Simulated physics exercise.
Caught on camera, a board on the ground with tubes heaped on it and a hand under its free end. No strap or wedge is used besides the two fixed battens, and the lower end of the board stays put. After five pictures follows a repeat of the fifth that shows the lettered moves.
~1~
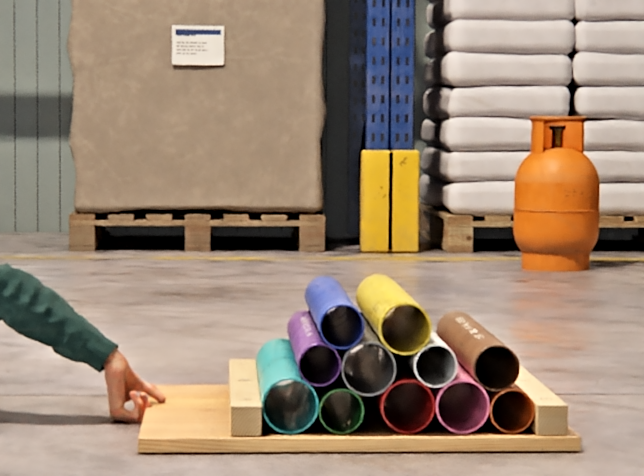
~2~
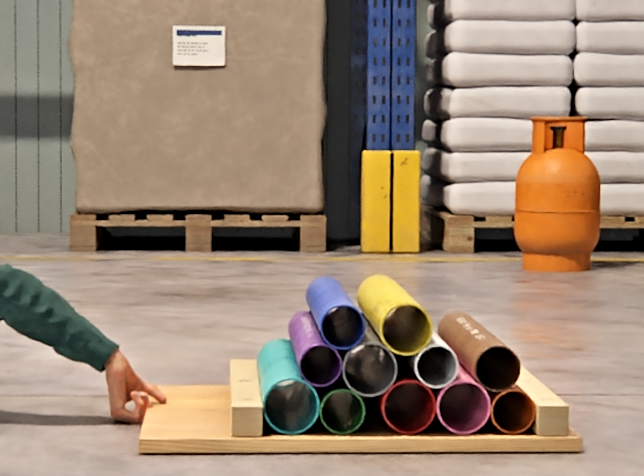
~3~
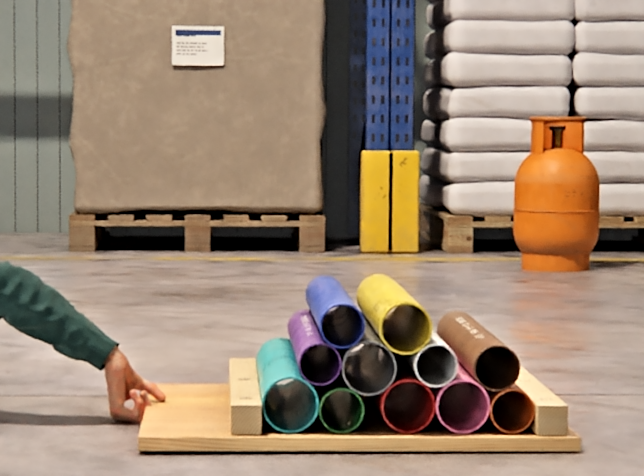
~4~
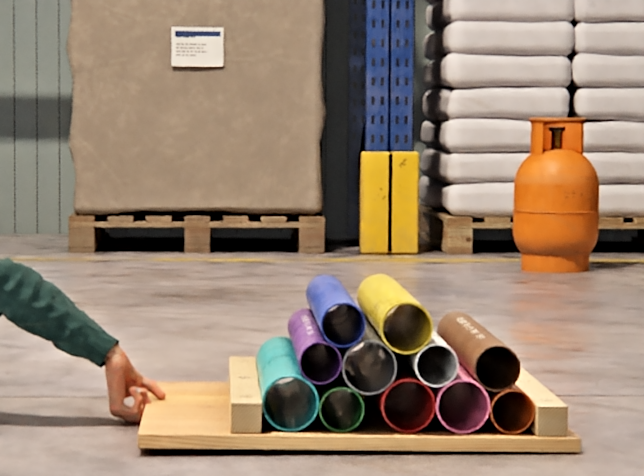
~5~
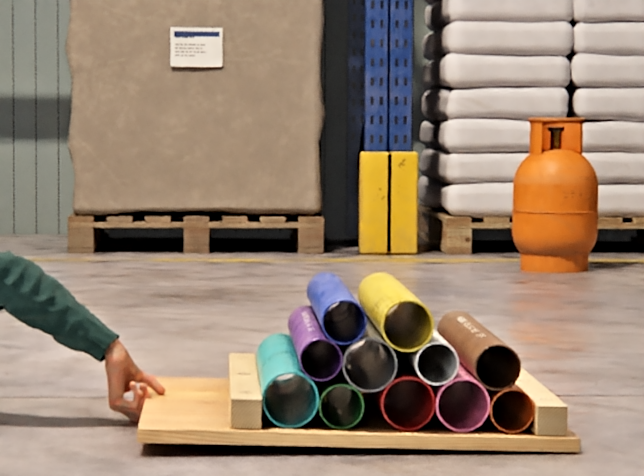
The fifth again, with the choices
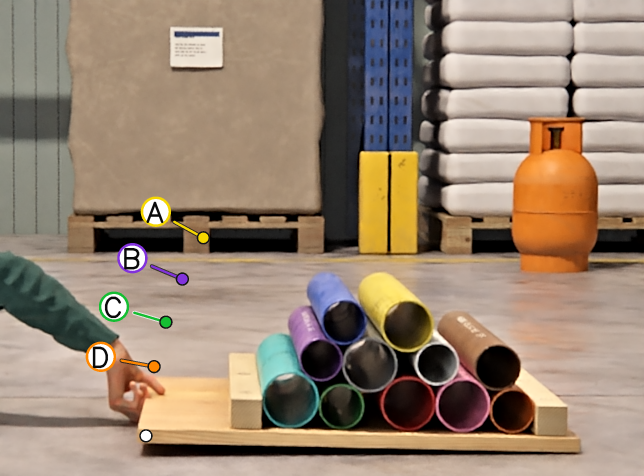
In a warehouse, a pile of colourful tubes sits between wooden blocks on a board on the floor, while a green-sleeved hand holds the board's left end. At first nothing visibly moves; then the hand lifts that end very slightly, tilting the board a little, and the tubes stay piled together.
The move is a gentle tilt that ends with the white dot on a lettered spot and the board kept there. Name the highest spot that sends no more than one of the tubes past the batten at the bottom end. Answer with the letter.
Mark B is as high as it can go.
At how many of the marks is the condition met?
Three of the four.
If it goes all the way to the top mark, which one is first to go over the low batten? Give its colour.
First is the brown one.
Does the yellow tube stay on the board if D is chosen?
The yellow tube: Yes.
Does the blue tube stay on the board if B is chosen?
Yes, with B.
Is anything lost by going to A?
At A: Yes.
On the marked copy, A at (204, 238); B at (182, 279); C at (166, 322); D at (154, 367); the white dot at (146, 436).
Taking B. A third of the way, board at 15°.
Two thirds of the way, board at 23°.
When it is over, board at 23°, one over the low batten (brown).
As for the rest, A six over the low batten; C none over the low batten; D none over the low batten.
